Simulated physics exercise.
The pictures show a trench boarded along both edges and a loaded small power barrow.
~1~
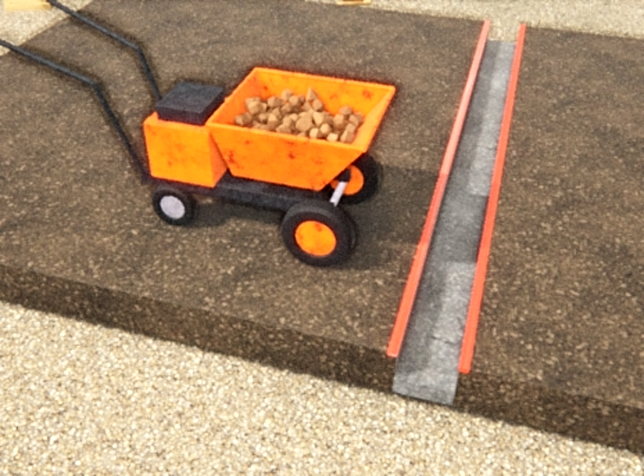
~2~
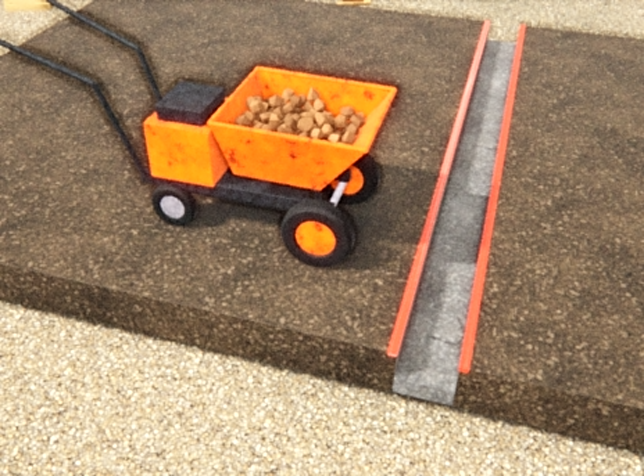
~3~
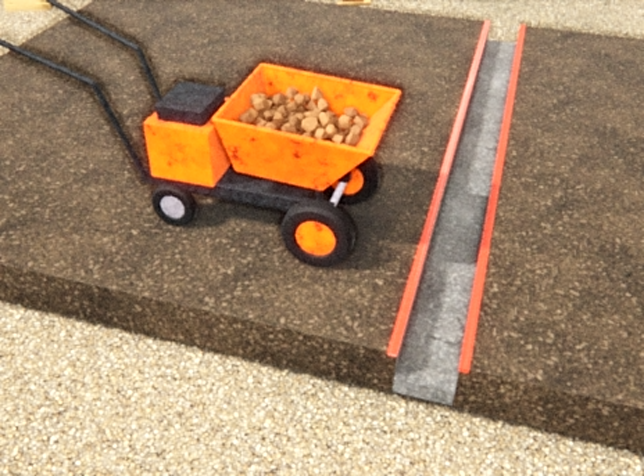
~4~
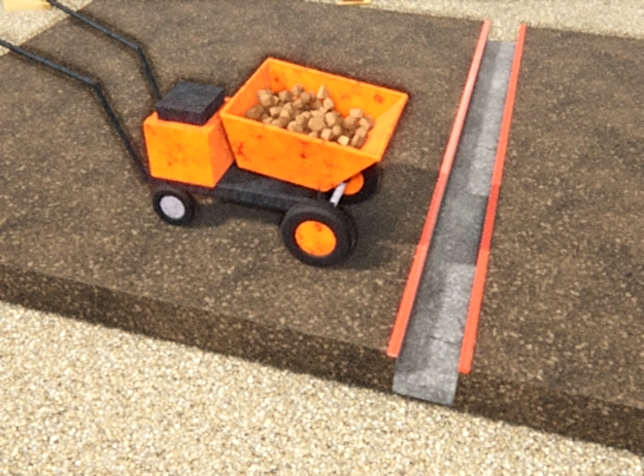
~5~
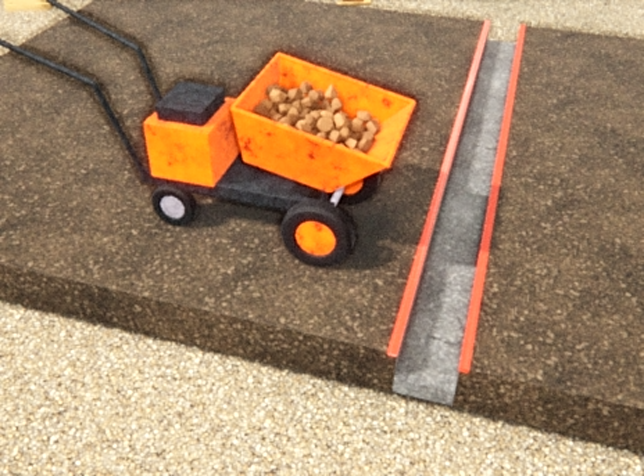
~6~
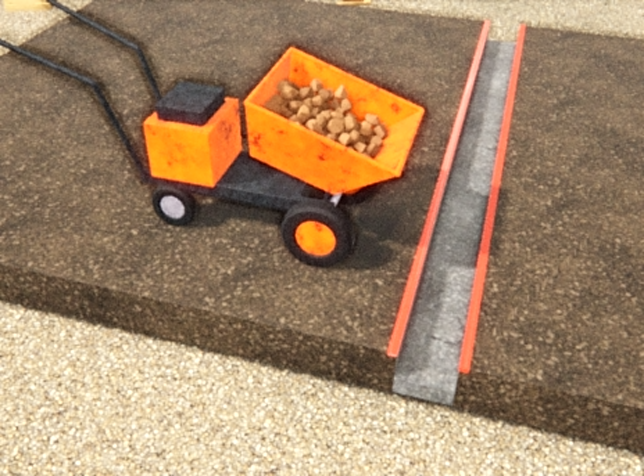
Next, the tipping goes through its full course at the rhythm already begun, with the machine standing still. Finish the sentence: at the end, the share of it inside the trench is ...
... above half.
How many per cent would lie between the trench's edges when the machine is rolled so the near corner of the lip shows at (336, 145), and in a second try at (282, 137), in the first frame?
Close to 80 in a hundred, and close to 30 in a hundred.
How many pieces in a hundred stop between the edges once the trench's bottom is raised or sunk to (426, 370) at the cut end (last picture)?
50 %.
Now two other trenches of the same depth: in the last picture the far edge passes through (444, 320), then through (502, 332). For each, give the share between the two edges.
You'd get 30 in a hundred the first time and 100 in a hundred the second.
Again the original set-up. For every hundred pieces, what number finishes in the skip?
Estimate: Near 5 %.
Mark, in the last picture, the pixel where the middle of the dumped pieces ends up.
At about (457, 268), give or take.
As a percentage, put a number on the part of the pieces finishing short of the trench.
Roughly 0 in a hundred.
Soon after the last picture, skip tipped steeply; all in the skip.
A little later, skip tipped right over; about two thirds in the skip; about a quarter in or heaped over the trench; a small part beyond it; a stray few falling.
Later still, skip tipped right over; a small part in the skip; most in or heaped over the trench; a small part beyond it.
At rest, skip tipped right over; a small part in the skip; most in or heaped over the trench; a small part beyond it.
